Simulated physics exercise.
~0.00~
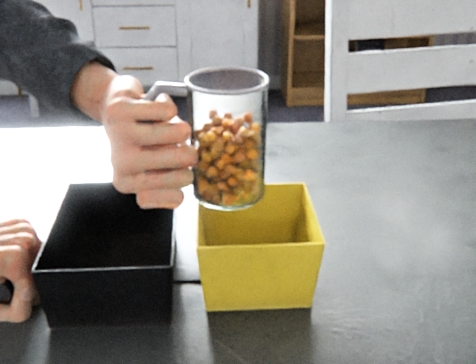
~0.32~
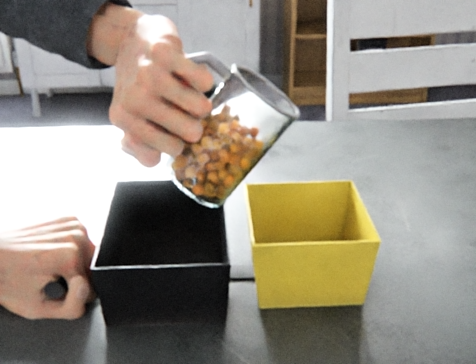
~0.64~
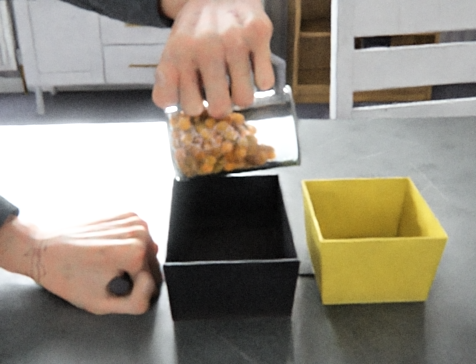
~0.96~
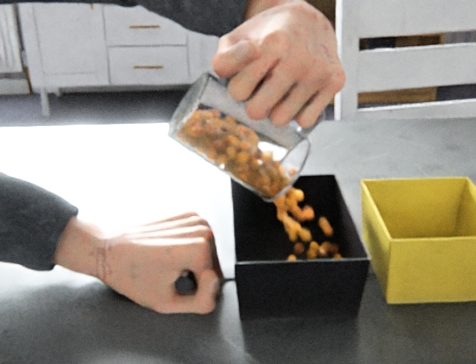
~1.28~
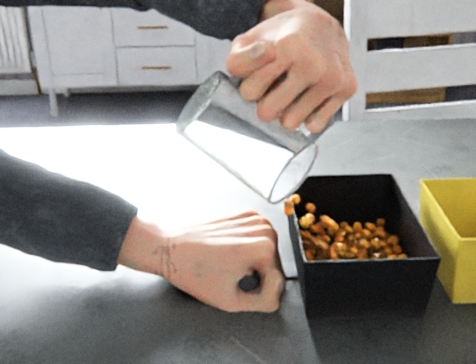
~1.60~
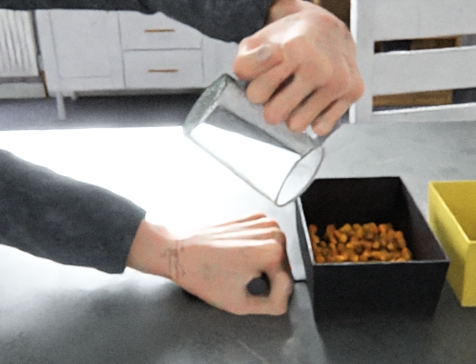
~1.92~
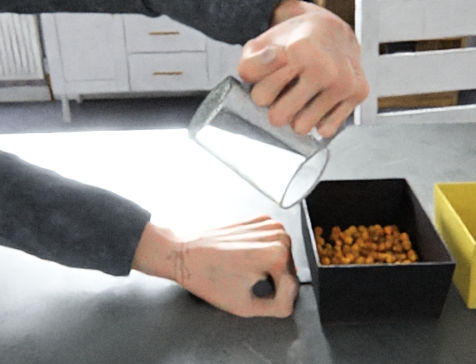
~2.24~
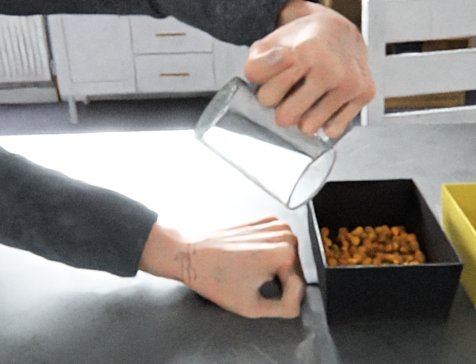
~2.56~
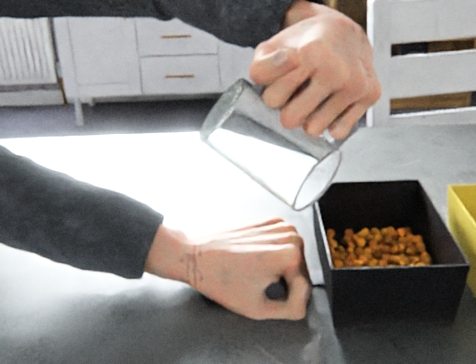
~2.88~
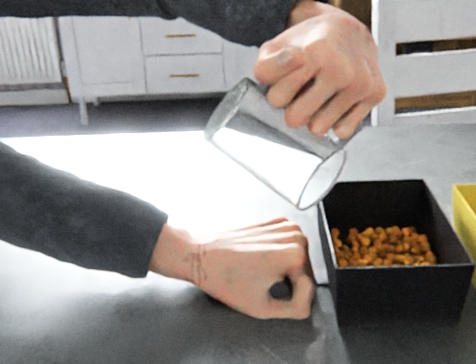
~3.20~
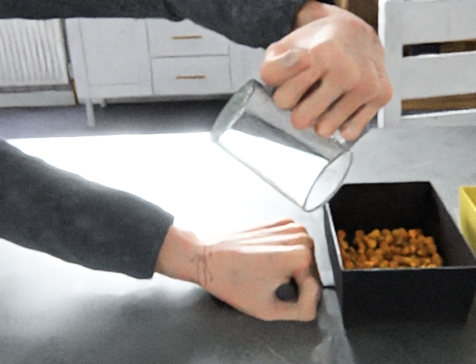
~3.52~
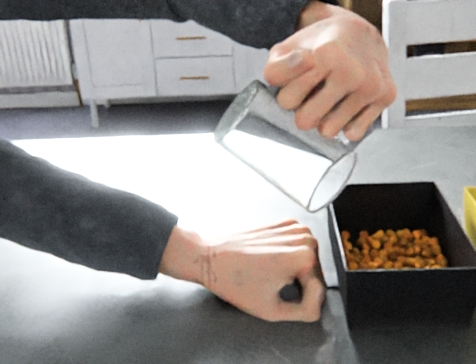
A hand tips a glass cup and empties the corn kernels into the black tin.
